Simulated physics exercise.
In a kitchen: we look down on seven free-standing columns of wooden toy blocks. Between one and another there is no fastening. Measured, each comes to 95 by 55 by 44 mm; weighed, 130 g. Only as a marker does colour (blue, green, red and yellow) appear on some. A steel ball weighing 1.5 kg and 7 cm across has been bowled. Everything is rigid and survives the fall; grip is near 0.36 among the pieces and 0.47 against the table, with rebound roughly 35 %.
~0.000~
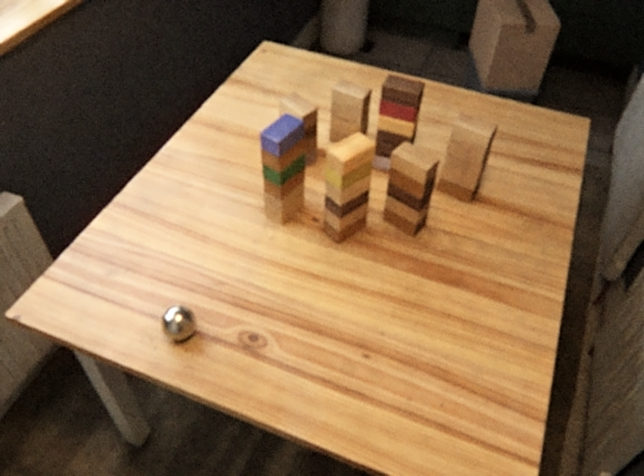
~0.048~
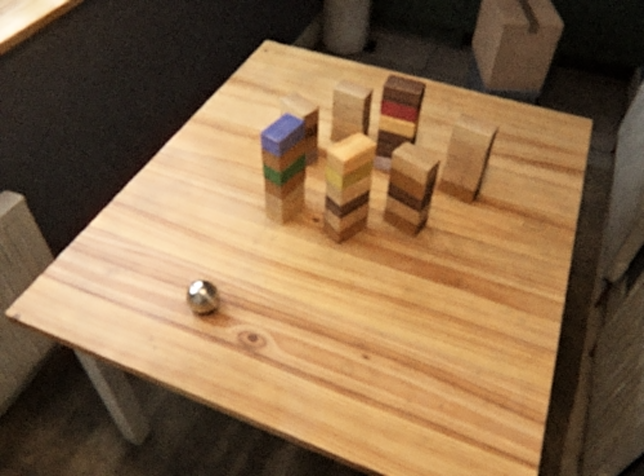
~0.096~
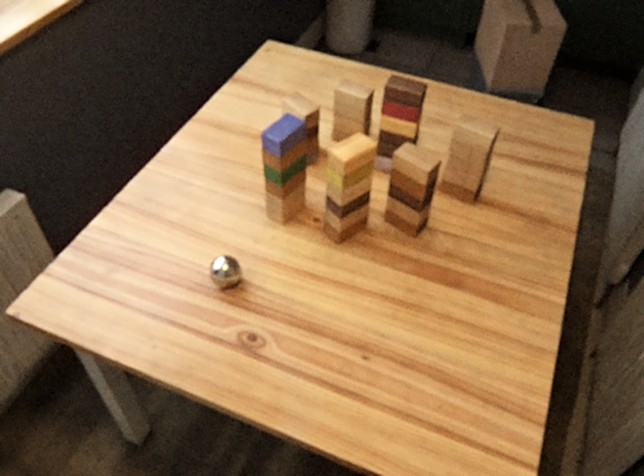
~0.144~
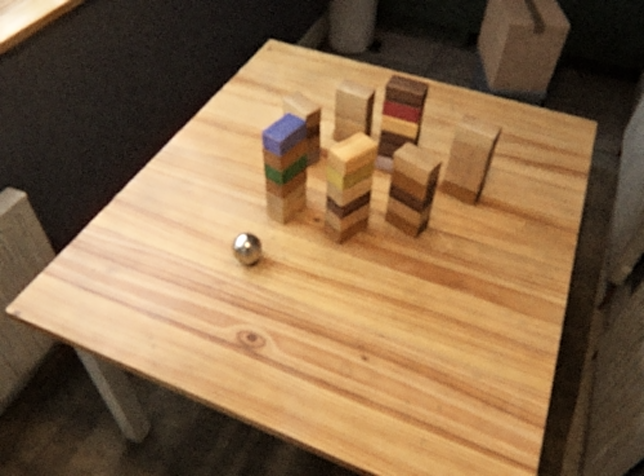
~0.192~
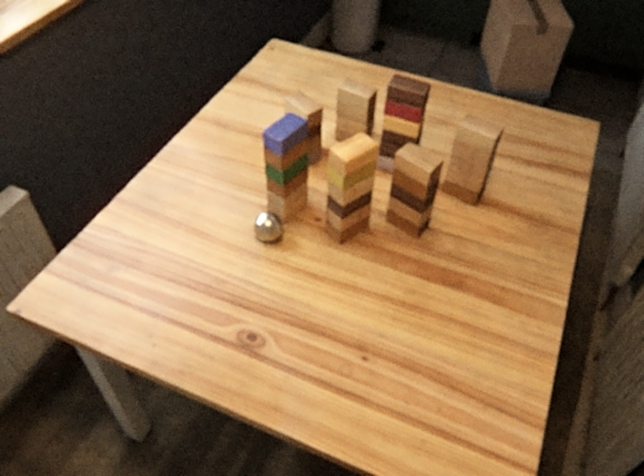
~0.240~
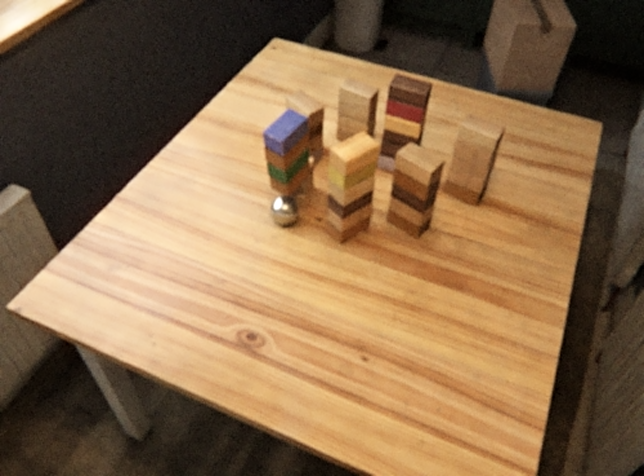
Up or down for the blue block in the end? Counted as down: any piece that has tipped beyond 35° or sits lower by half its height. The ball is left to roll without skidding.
Down.
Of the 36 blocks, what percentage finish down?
About 15 per cent.
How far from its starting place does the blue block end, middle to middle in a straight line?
Some 34 centimetres.
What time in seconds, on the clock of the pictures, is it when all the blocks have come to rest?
It all settles by about 1.5 s.
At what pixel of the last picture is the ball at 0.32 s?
It should be about (308, 187) in pixels.
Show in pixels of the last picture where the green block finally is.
End point in last frame: Roughly (289, 190).
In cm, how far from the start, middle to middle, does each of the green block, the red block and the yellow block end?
Green 14, red 0, yellow 0.
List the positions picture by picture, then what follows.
In the first picture (pixels give the middle of a visible side; the camera moves round a little), ball (179, 323) 35 cm from contact, 1.7 m/s; blue block (282, 127); yellow block (357, 175); green block (293, 170); none has stirred.
The second picture shows ball (203, 296) 27 cm from contact, 1.7 m/s; blue block (283, 127).
The third picture shows ball (225, 271) 19 cm from contact, 1.7 m/s; blue block (284, 126).
The fourth picture shows ball (247, 248) 11 cm from contact, 1.7 m/s; blue block (284, 126).
The fifth picture shows ball (268, 227) 30 mm from contact, 1.7 m/s; blue block (286, 126).
The sixth picture shows ball (285, 210) after contact, 1.3 m/s; blue block (286, 124) 7° from how it stood; green block (298, 166) 7° from how it stood; yellow block (361, 176); steepest lean 7°, the block at (296, 152); movement in 6 of them.
After 0.32 s, ball still moving; 4 of the 36 blocks down; blue block 22° from how it stood, 29 mm lower; green block 23° from how it stood, 31 mm lower.
After 0.44 s, ball still moving; 4 of the 36 blocks down; blue block 36° from how it stood, 13 cm lower; green block 38° from how it stood, 10 cm lower.
After 0.60 s, ball still moving; 4 of the 36 blocks down; blue block on its side; green block 4° from how it stood, 13 cm lower.
After 0.84 s, ball still moving; 6 of the 36 blocks down; blue block upside down; green block 13 cm lower.
In the end (1.6 s), ball rolling away; 6 of the 36 blocks down; blue block upside down; green block 13 cm lower; yellow block unmoved. From the last view, middles, blue block near (195, 247), green block near (289, 190).
